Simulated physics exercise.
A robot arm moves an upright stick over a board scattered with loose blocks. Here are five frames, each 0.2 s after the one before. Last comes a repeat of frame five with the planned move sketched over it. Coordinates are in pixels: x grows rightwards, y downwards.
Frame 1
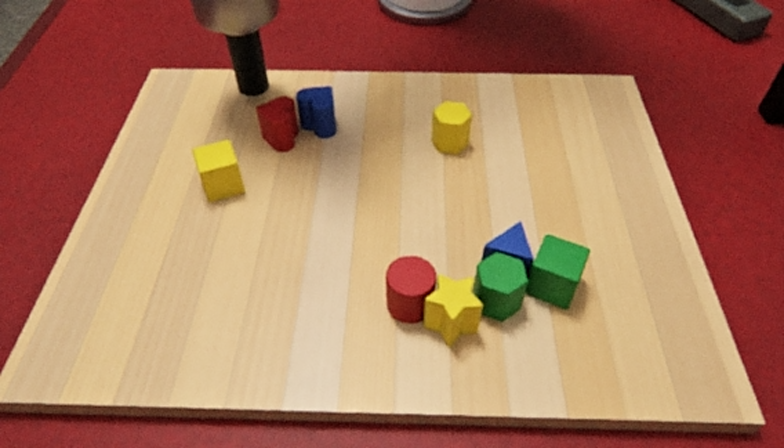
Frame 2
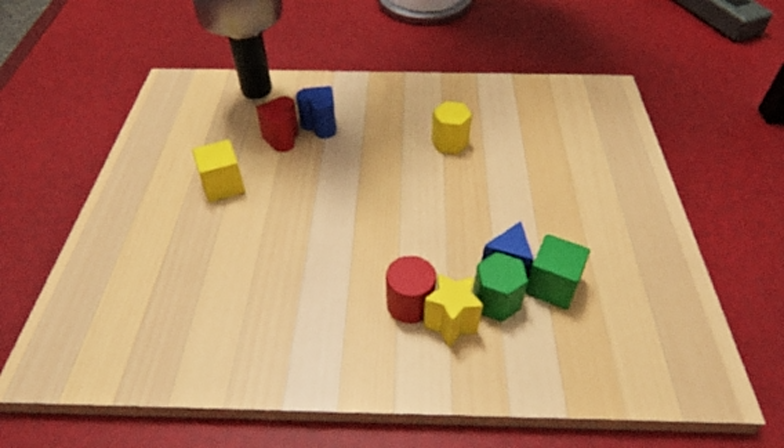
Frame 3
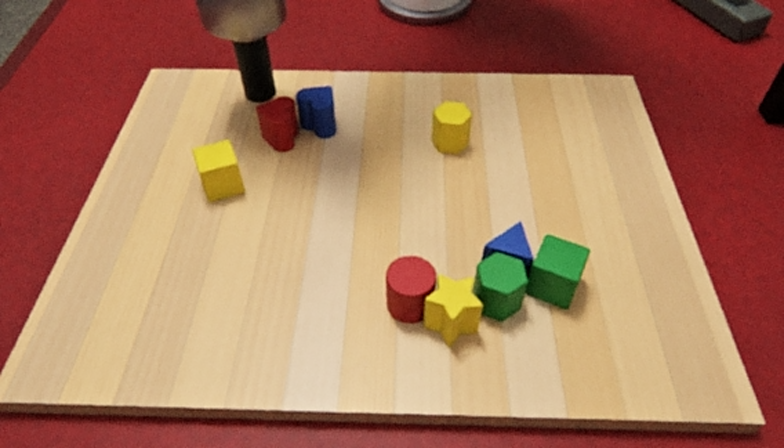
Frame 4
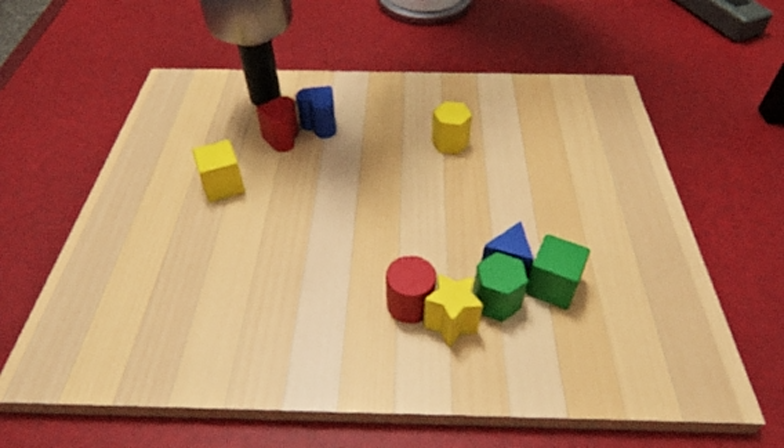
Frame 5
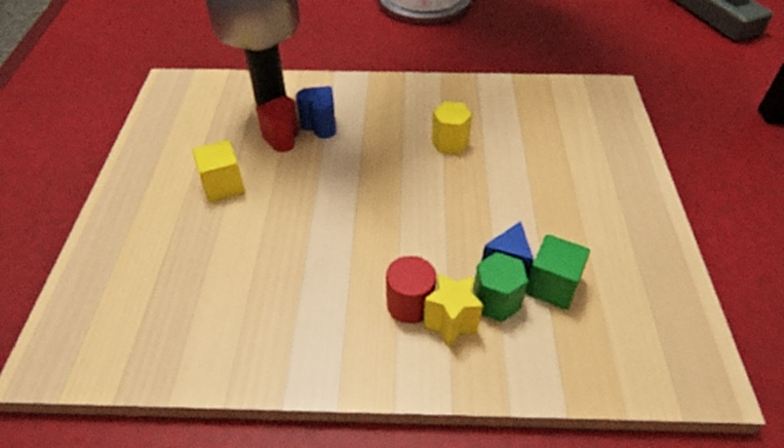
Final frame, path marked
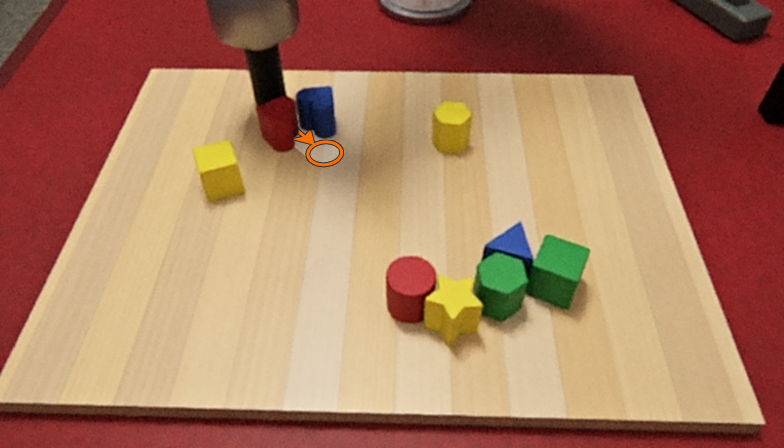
At the start, a robot arm holds an upright black stick near the top left of a wooden board scattered with red, blue, yellow and green blocks. The stick moves slightly right and downward, drawing in close behind the red heart block, while the blocks stay still.
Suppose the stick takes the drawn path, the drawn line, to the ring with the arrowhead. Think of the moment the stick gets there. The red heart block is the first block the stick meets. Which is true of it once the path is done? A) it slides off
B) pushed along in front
My answer is option A.
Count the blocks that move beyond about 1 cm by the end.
Two blocks move.
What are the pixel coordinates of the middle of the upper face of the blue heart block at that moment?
Roughly at (349, 105).
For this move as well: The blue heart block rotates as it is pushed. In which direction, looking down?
Looking from above, the answer is counterclockwise.
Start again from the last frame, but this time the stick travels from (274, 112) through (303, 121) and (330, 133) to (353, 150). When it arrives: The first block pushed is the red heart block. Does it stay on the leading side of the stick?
The stick passes it.
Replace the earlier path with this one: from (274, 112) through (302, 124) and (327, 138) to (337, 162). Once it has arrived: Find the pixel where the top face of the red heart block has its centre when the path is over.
Its top middle will sit at (288, 118).
Drawn move, from (274, 112) to (325, 153).
The first path, step by step. Halfway along, stick (297, 121); red heart block (282, 122), turned 50° clockwise; blue heart block (334, 100), turned 30° anticlockwise.
At the end, stick (323, 142); red heart block (284, 130), turned 85° clockwise; blue heart block (349, 105), turned 90° anticlockwise.
